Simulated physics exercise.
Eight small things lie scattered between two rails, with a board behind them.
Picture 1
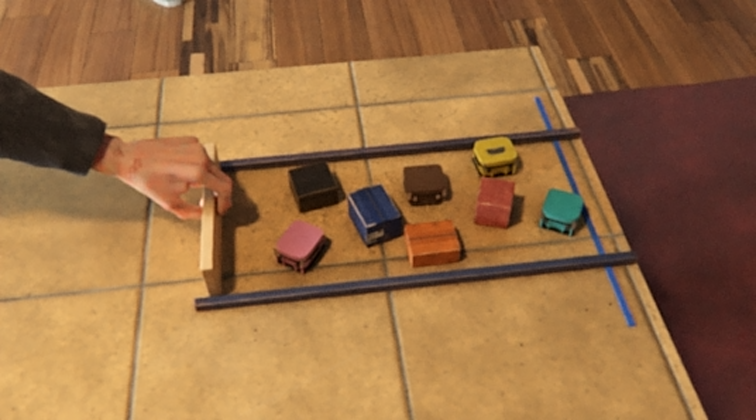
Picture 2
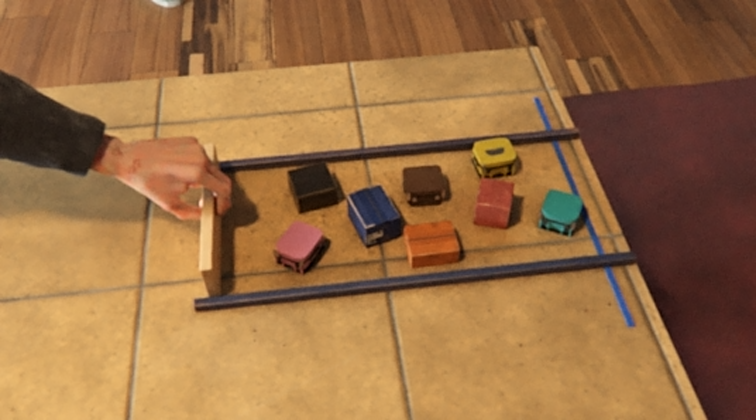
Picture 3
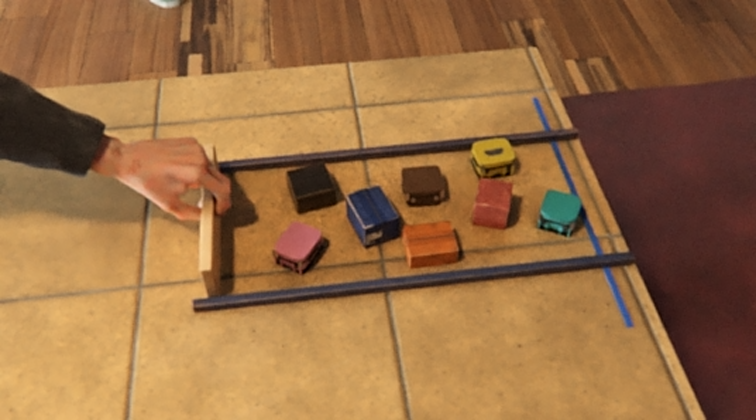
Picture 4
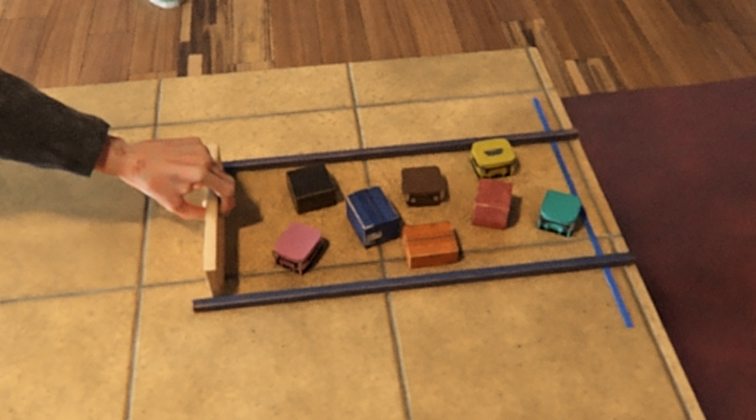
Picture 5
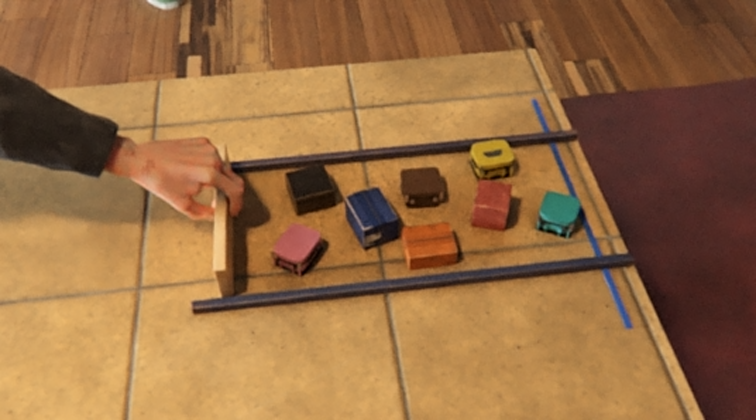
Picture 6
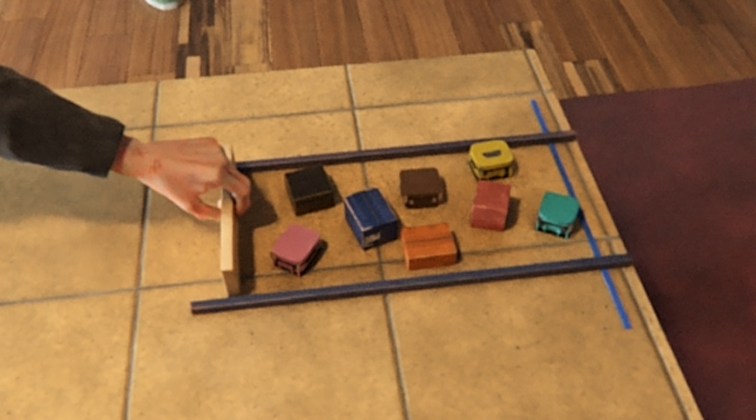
A hand in a dark sleeve grips an upright wooden board at the left of a tan tiled surface, seen from above at an angle, with wood flooring behind. Between two dark rails sit eight small cases and blocks: black and pink nearest the board, blue, brown and orange mid-way, yellow, red and turquoise near a blue line at right. The hand holds almost still, then slides the board slightly right, while the pieces stay essentially in place.
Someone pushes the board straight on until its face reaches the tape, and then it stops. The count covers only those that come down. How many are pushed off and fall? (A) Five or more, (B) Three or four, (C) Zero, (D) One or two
(A) Five or more.
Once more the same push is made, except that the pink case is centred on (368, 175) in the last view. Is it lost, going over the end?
Here the pink case winds up off.
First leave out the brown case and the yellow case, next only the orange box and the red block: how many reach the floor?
4 in the first case and 4 in the second.
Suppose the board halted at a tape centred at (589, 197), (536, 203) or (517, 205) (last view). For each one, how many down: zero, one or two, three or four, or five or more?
Lab note - fallen per tape, in order: Five or more / either three or four / just one or two.
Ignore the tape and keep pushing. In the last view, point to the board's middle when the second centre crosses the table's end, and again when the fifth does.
It sits around (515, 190) and after that around (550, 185).
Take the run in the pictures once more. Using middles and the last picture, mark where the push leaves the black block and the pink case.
In the last picture, roughly (585, 164) and (601, 213).
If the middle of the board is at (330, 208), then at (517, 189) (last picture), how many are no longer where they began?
So far 3, and 8 at the second.
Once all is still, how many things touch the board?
Tally at the end: 2.
Early on, none off yet; turquoise case at rest near (557, 215); yellow case at rest near (490, 162); red block at rest near (491, 206).
A while later, none off yet; turquoise case travelled about its own width near (581, 218); yellow case travelled well along near (555, 153); red block travelled well along near (556, 190).
Finally, the number that fall off is five or more; lost, blue box, orange box, brown case, red block, yellow case and turquoise case.
